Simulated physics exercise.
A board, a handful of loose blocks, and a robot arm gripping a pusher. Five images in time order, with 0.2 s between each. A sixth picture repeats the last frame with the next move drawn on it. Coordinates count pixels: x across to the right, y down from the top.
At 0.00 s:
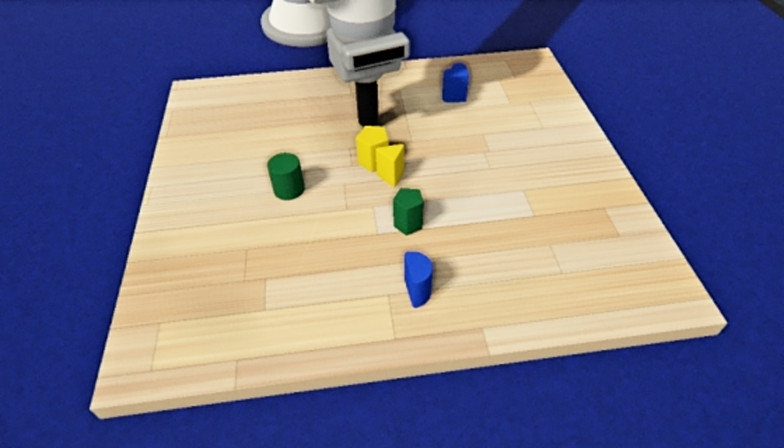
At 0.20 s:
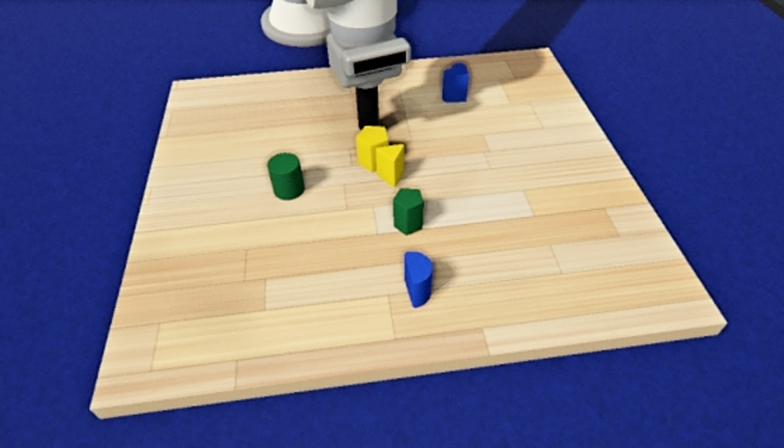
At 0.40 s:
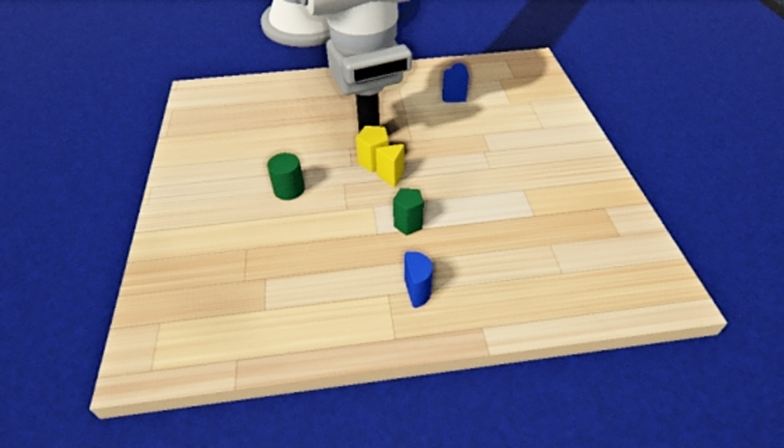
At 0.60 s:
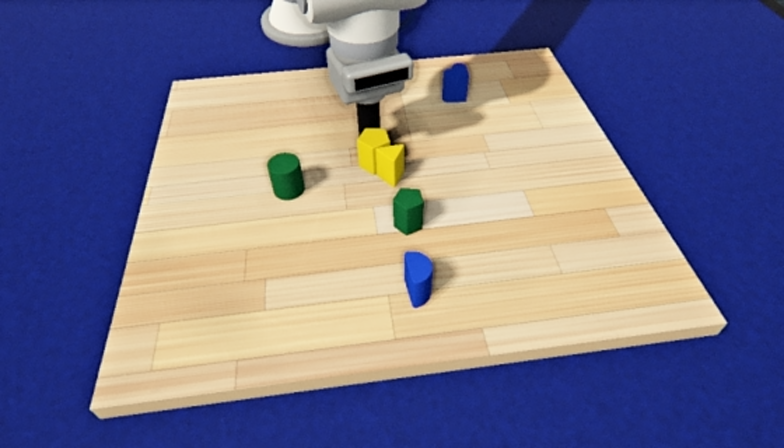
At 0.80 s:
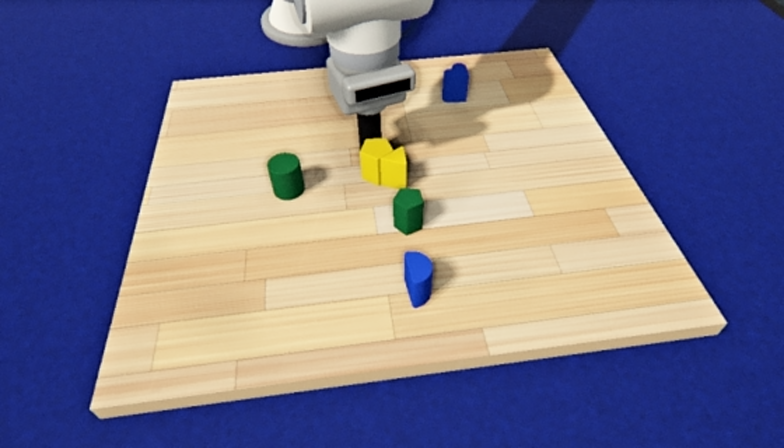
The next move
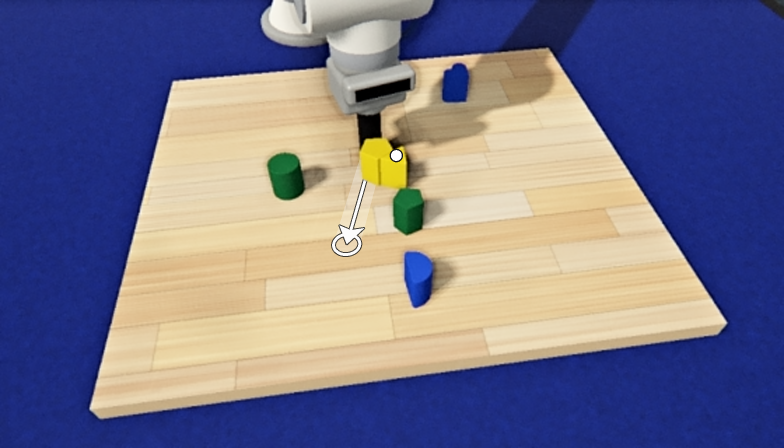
The robot arm moves its black pusher forward and nudges the yellow pentagon beside another yellow block.
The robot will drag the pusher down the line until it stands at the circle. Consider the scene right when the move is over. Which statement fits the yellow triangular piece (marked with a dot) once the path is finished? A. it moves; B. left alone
Option A.
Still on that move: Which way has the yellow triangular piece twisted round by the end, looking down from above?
The yellow triangular piece rotates counterclockwise.
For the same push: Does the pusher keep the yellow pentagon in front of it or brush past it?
My guess is it ends up beside or behind the pusher.
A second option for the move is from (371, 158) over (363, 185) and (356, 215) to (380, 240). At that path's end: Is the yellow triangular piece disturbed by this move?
It is shoved along.
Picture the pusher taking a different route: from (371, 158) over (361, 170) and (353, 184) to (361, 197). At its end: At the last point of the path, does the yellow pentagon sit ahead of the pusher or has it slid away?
When the path ends, it will sit ahead of the pusher.
The drawn path runs straight from (371, 158) to (347, 244); the dot is on the yellow triangular piece.
The first path, step by step. One third of the way, pusher (363, 180); yellow pentagon (383, 170), turned 60° anticlockwise; yellow triangular piece (406, 161), turned 55° anticlockwise.
Two thirds of the way, pusher (355, 207); yellow pentagon (385, 175), turned 80° anticlockwise; yellow triangular piece (406, 162), turned 60° anticlockwise.
At the end, pusher (346, 239); yellow pentagon (385, 175), turned 80° anticlockwise; yellow triangular piece (406, 162), turned 60° anticlockwise; green pentagon not moved; blue half-round block not moved.
